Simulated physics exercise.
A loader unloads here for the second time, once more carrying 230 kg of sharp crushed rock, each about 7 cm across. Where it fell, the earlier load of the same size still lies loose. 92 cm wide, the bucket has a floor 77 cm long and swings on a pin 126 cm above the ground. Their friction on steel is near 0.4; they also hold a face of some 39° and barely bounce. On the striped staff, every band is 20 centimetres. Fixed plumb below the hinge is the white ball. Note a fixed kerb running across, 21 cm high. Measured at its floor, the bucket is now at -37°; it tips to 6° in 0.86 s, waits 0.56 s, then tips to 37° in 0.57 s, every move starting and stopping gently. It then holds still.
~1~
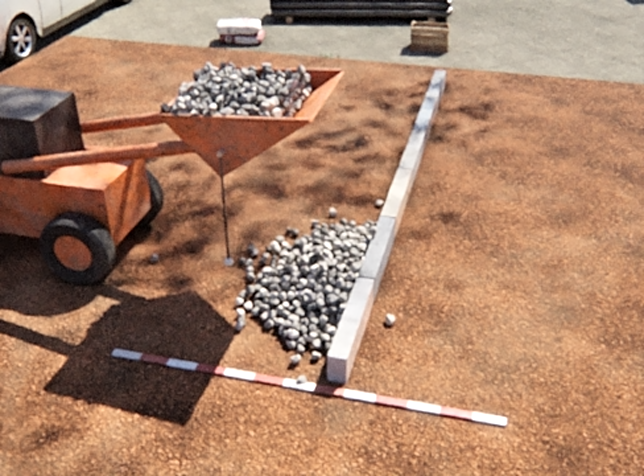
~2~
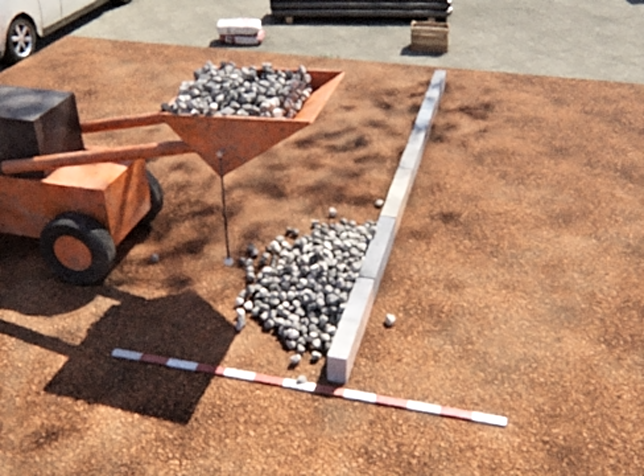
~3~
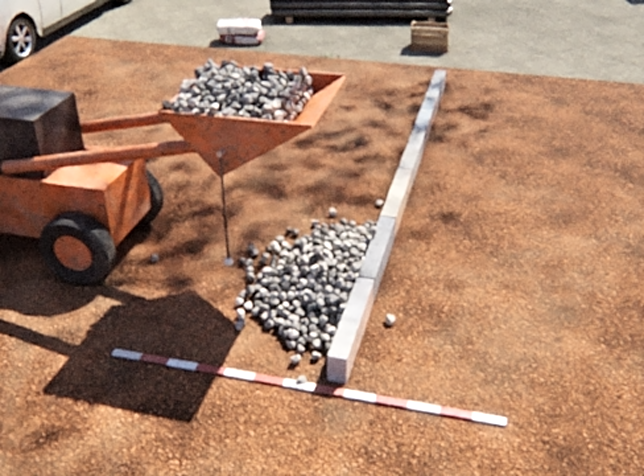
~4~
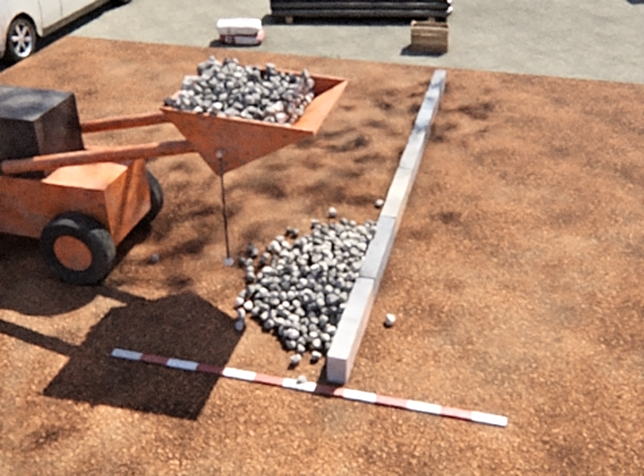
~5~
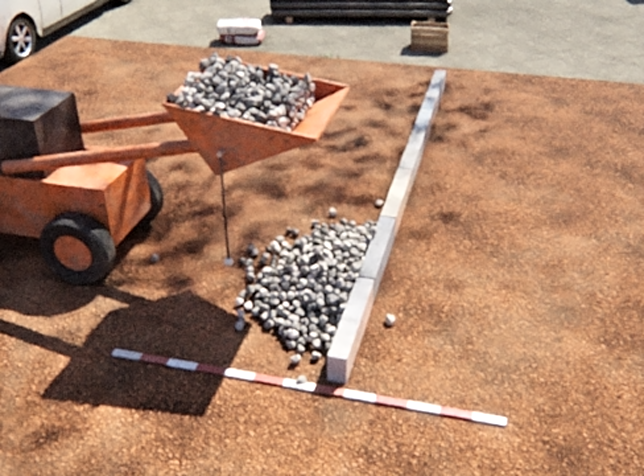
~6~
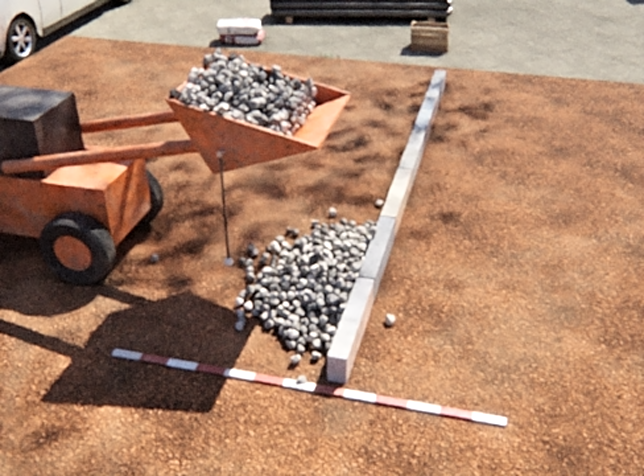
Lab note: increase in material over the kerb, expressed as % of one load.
Increase: 30 %.
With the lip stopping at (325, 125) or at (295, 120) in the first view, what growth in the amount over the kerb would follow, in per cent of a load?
First place: Roughly 55 %; second place: Roughly 15 %.
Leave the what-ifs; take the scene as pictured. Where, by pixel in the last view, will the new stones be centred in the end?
Their middle rests near (355, 264).
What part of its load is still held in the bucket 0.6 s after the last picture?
Close to 100 in a hundred.
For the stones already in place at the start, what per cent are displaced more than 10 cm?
Roughly 0 % of them.
Then, 0.3 s after the last picture the floor is at -1°; in per cent of one load, 100 in the bucket, 99 on this side of the kerb; the foremost stones are at (362, 273).
Then, 0.6 s after the last picture the floor is at 6°; in per cent of one load, 100 in the bucket, 99 on this side of the kerb; the foremost stones are at (362, 273).
Then, 2.1 s after the last picture the floor is at 37°; in per cent of one load, 25 in the bucket, 172 on this side of the kerb, 3 over the kerb; the foremost stones are at (400, 275).
Then, 4.5 s after the last picture the floor is at 37°; in per cent of one load, 0 in the bucket, 169 on this side of the kerb, 30 over the kerb; the foremost stones are at (488, 333). Net gain over the kerb, 30.
